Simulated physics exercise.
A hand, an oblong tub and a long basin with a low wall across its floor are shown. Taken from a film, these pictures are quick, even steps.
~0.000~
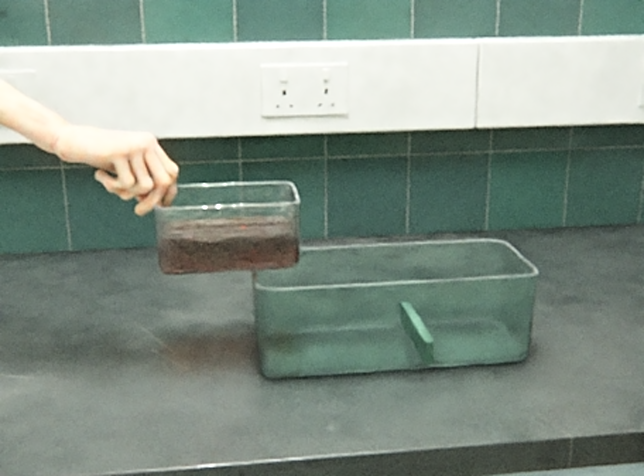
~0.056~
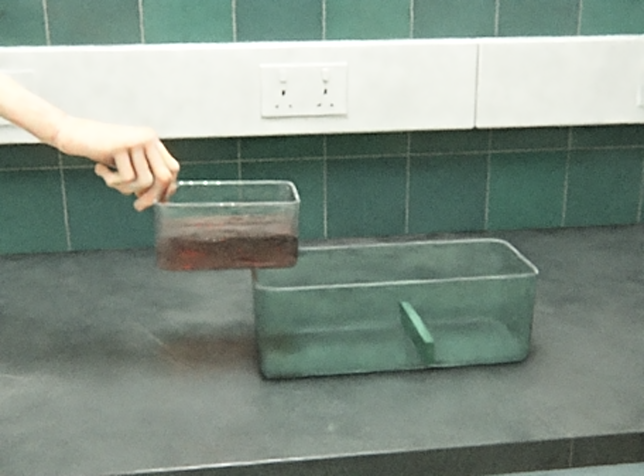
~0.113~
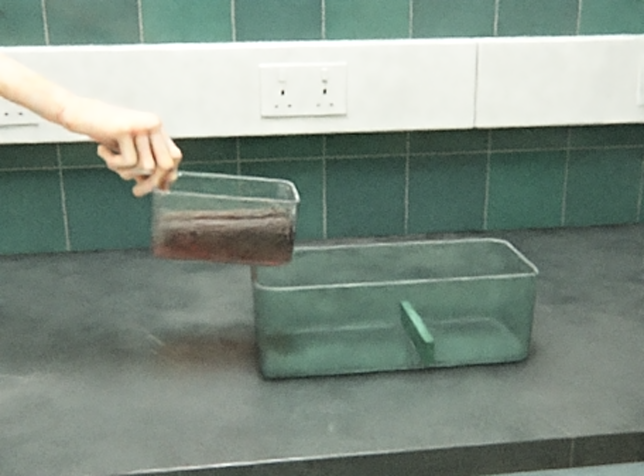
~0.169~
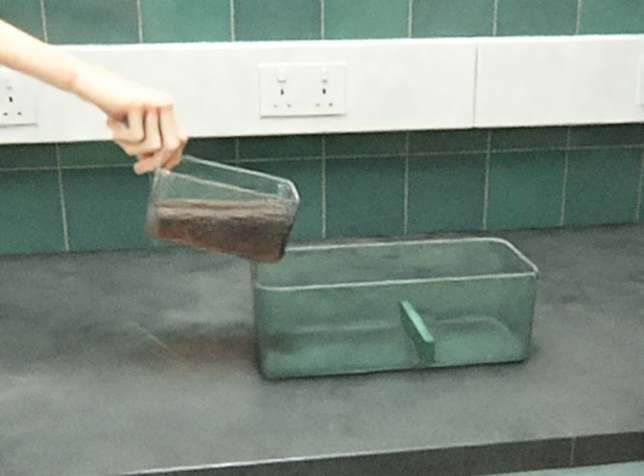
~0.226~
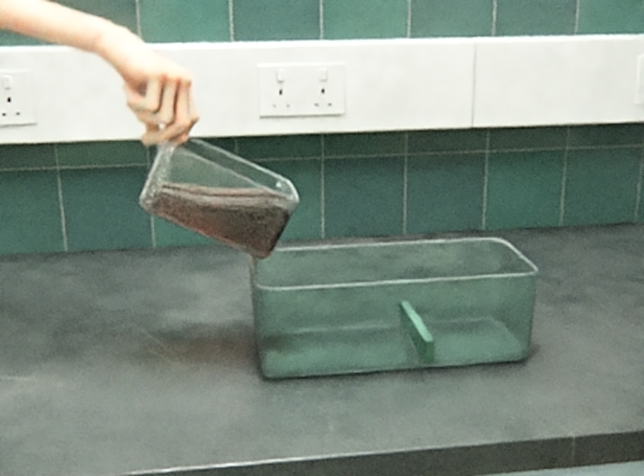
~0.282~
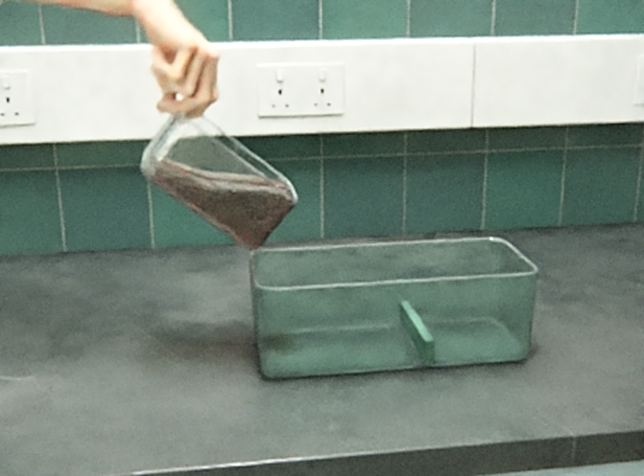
The clip shows a hand holding a clear oblong tub of dark reddish-brown contents above the left end of a long, greenish see-through basin with a low wall across its floor, then steadily tilting the tub rightward.
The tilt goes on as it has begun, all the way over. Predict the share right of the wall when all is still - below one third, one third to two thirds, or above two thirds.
Honestly, the portion right of the wall stays beneath a third.
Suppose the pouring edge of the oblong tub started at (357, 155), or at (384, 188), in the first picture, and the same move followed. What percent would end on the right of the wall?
Try one: 60 %; try two: 70 %.
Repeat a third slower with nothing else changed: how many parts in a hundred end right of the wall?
About 15 %.
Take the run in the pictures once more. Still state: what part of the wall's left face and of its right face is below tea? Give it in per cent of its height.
On the left it sits near 50, while on the right it sits near 20.
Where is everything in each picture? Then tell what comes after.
The first picture shows tilt 0°; pouring edge (296, 194); surface from (161, 231) to (293, 224); the long basin's rim runs from (254, 271) to (521, 257); the wall's top is at (416, 321).
The second picture shows tilt 2°; pouring edge (296, 193); surface from (160, 229) to (293, 222).
The third picture shows tilt 7°; pouring edge (295, 193); surface from (156, 223) to (290, 216).
The fourth picture shows tilt 15°; pouring edge (295, 193); surface from (149, 209) to (288, 208).
The fifth picture shows tilt 27°; pouring edge (294, 193); surface from (143, 188) to (286, 199).
The sixth picture shows tilt 39°; pouring edge (293, 193); surface from (146, 161) to (291, 189).
A moment on, the oblong tub is tipped on its side and 32 per cent is still to pour, 11 is left of the wall and 0 right of it.
Next, the oblong tub is tipped right over and 4 per cent is still to pour, 75 is left of the wall and 8 right of it.
Then the oblong tub is tipped right over and 0 per cent is still to pour, 74 is left of the wall and 16 right of it.
Later the oblong tub is tipped right over and 0 per cent is still to pour, 77 is left of the wall and 17 right of it.
At rest 77 per cent lies left of the wall, 18 right of it and 5 outside.
